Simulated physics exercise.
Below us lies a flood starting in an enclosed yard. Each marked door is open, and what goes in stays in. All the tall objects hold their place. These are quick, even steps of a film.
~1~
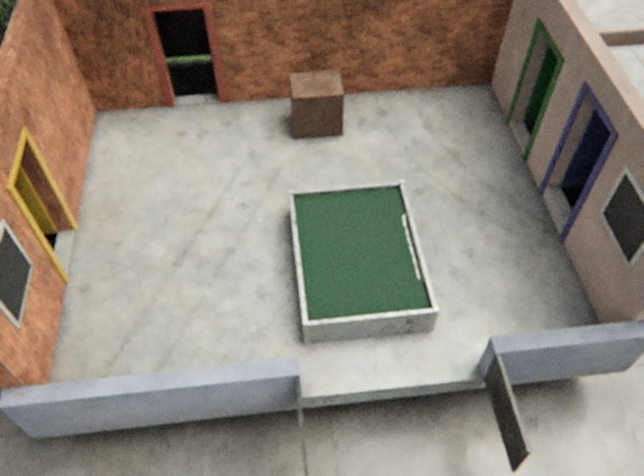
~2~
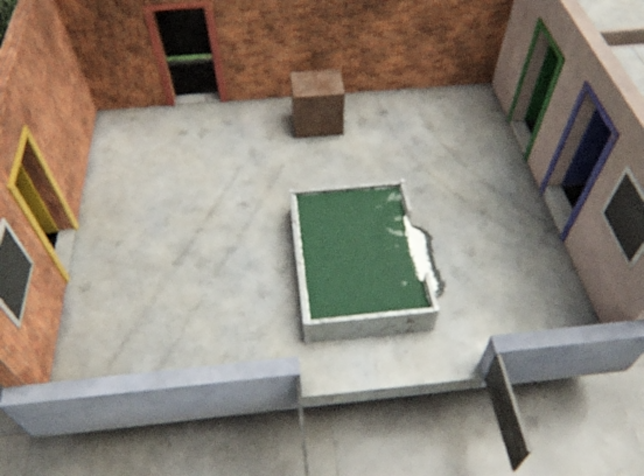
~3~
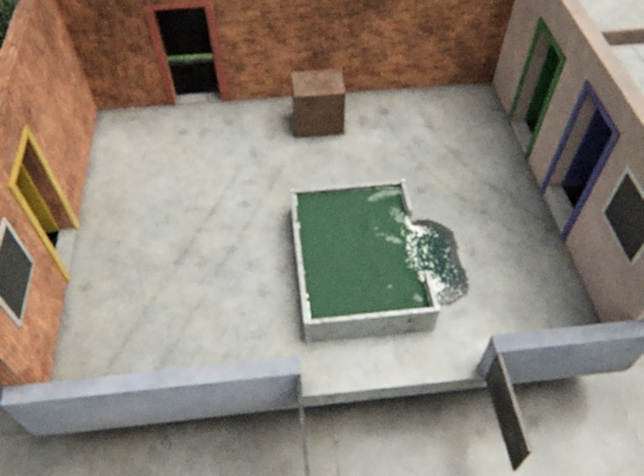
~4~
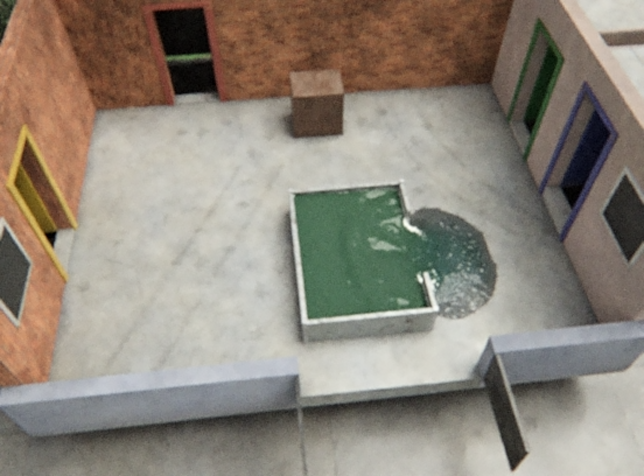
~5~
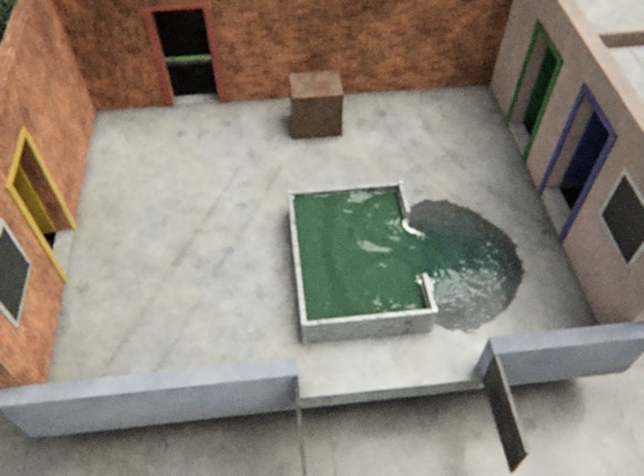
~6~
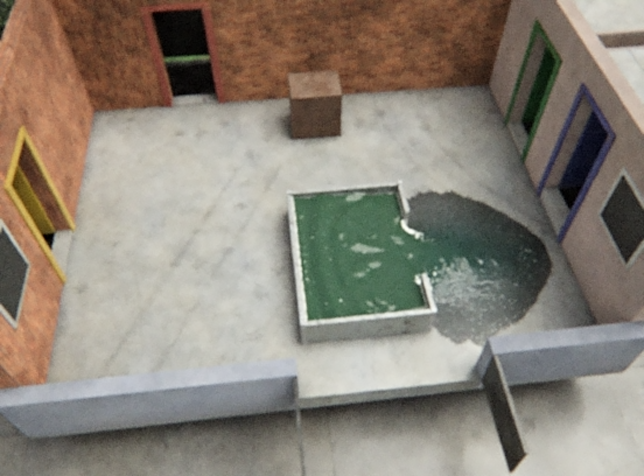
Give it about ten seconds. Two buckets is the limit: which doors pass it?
One by one: The red door stays under that; the blue door stays under that; the green door stays under that; the yellow door stays under that.
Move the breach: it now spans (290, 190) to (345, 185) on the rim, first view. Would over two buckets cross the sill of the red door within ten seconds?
My reading: Red door is over.
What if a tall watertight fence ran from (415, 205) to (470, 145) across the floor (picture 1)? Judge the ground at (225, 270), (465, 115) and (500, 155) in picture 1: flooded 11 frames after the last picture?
In turn: Not flooded, not flooded, covered.
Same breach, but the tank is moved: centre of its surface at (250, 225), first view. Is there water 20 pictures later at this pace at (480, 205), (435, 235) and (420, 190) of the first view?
As listed: Wet, awash, under water.
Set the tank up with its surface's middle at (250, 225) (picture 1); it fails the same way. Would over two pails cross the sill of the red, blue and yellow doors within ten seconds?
One by one: The red door holds; the blue door holds; the yellow door lets less in.
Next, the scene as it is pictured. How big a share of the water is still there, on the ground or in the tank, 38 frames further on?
About 96 per cent.
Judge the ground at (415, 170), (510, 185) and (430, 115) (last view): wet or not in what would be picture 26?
In turn: Dry, flooded, wet.
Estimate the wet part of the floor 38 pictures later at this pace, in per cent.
Roughly 45 per cent.
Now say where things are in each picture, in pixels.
Still water in the tank at (358, 250), in the first picture.
Water pours out at (413, 255) and has run to a hidden place, in the second picture.
The front is at (458, 292), out from the gap at (414, 256), in the third picture.
The front is at (491, 276), out from the gap at (412, 257), in the fourth picture.
The front is at (516, 265), out from the gap at (411, 258), in the fifth picture.
Water pours out at (410, 257) and has run to (545, 263), in the sixth picture.
A moment on, water covers 15 % of the floor; the red door not reached, the blue door wet at the sill, nothing in, the green door not reached, the yellow door not reached.
Next, water covers 20 % of the floor; the red door not reached, the blue door wet at the sill, nothing in, the green door wet at the sill, nothing in, the yellow door not reached.
Then, water covers 30 % of the floor; the red door not reached, the blue door under two buckets in, the green door wet at the sill, nothing in, the yellow door not reached.
Later, water covers 45 % of the floor; the red door not reached, the blue door under two buckets in, the green door wet at the sill, nothing in, the yellow door not reached.
In the end, water covers 70 % of the floor; the red door wet at the sill, nothing in, the blue door under two buckets in, the green door under two buckets in, the yellow door not reached.
